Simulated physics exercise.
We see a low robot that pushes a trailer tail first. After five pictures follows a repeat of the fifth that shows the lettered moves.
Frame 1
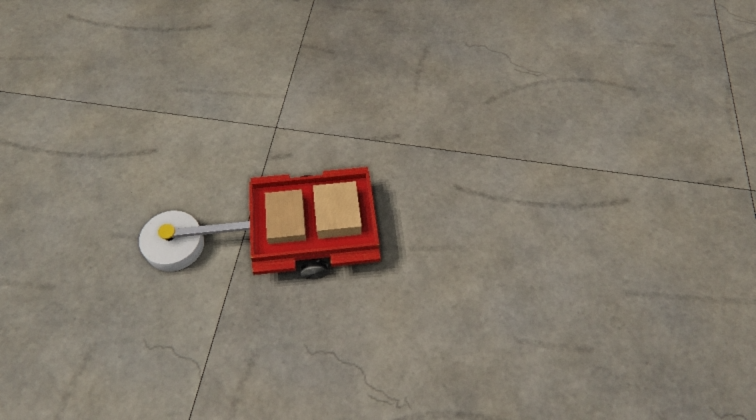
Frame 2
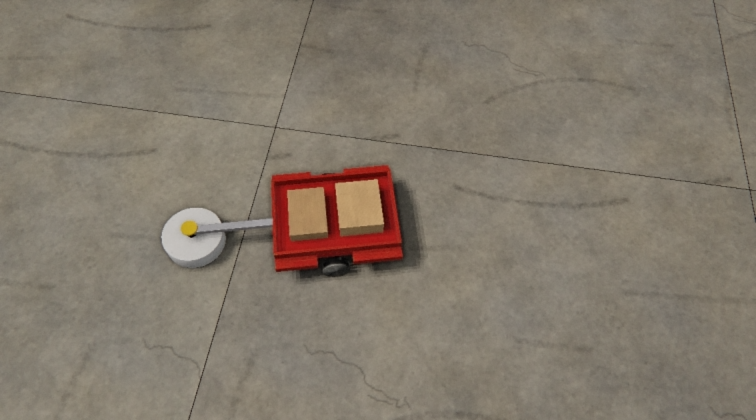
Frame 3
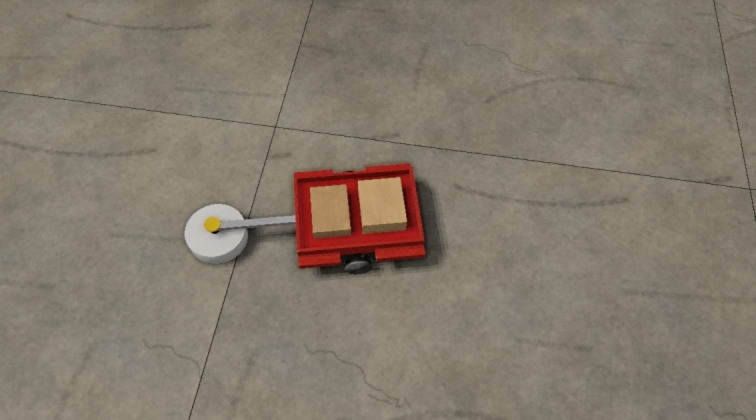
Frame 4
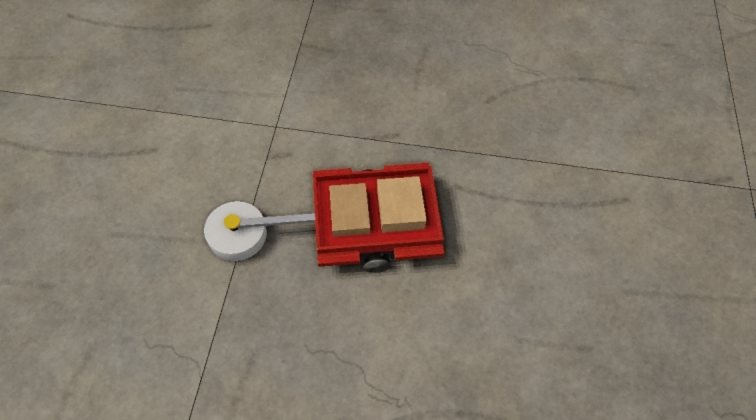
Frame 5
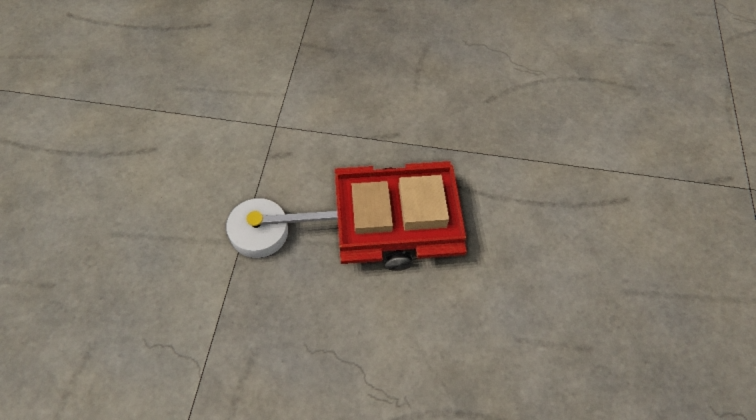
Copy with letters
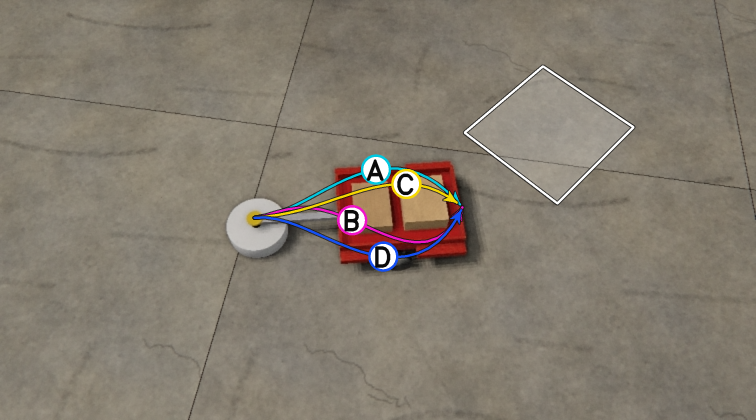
A low, round white robot pushed a small red cart carrying two wooden blocks slowly to the right across a gray floor, the gray bar between them staying nearly straight as they moved a short way.
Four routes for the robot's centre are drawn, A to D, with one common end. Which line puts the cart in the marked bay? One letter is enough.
With D the cart stands in the bay.
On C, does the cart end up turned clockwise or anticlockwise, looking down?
On that route, clockwise.
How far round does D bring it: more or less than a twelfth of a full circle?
It turns more than that.
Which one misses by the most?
A is the worst.
On the marked copy, A from (254, 218) via (356, 175) to (460, 205); B from (254, 218) via (362, 225) to (463, 207); C from (254, 218) via (363, 190) to (457, 203); D from (254, 218) via (361, 251) to (461, 210); the bay at (550, 130).
Taking D. A third of the way, robot (333, 248), cart (466, 198).
Two thirds of the way, robot (417, 261), cart (512, 168).
When it is over, robot (460, 215), cart (551, 131); the cart stands in the bay.
As for the rest, A leaves the cart at (600, 268), out of the bay; B leaves the cart at (589, 172), out of the bay; C leaves the cart at (606, 232), out of the bay.
